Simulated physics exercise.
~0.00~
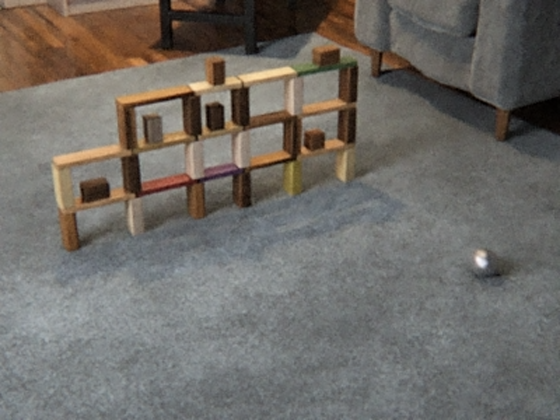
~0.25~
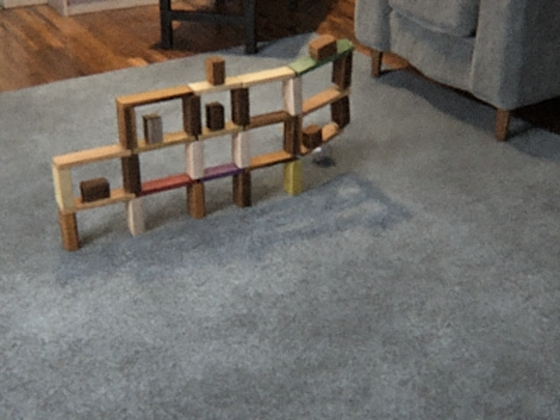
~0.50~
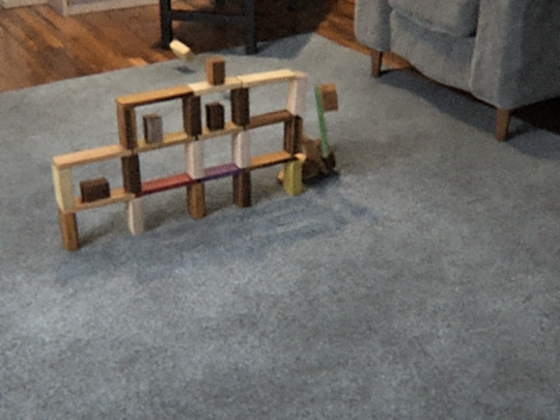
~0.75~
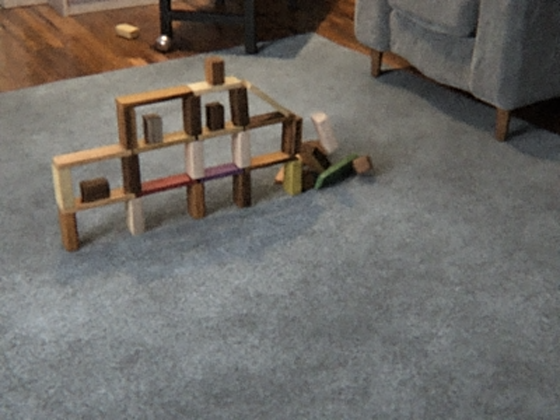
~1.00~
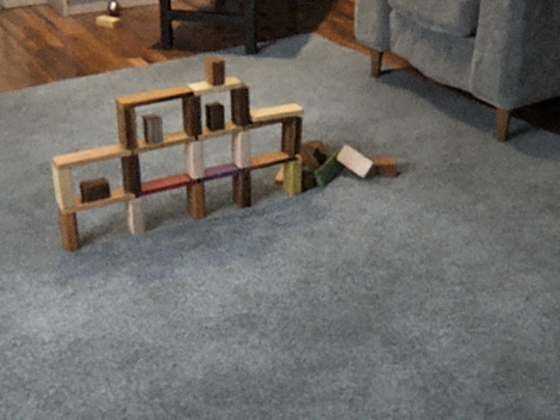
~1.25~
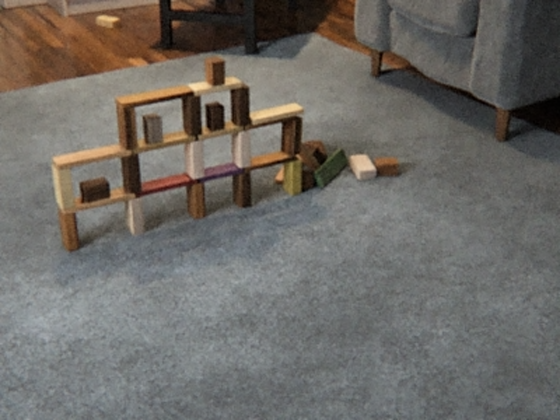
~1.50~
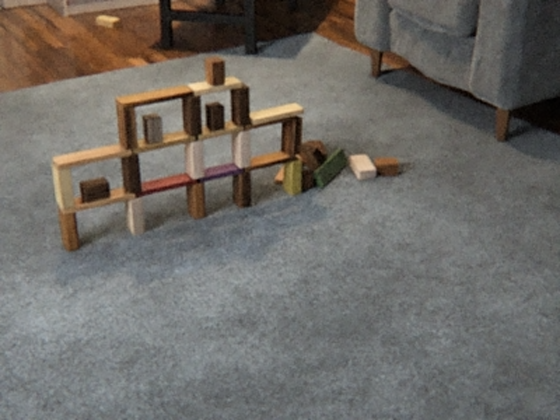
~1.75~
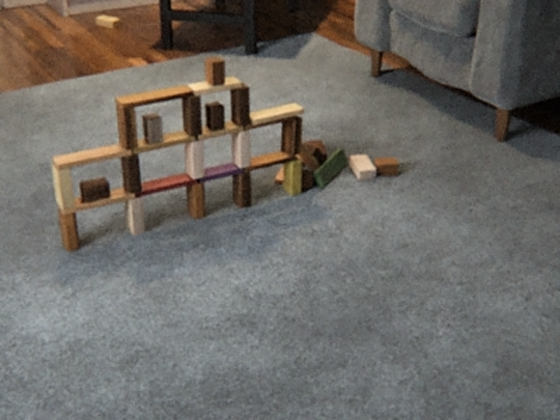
On a grey carpet beside an armchair, a steel ball rolls into the right end of a three-level wooden block structure and continues toward the back left, as that end collapses into a small pile with the green plank while the rest stays standing.
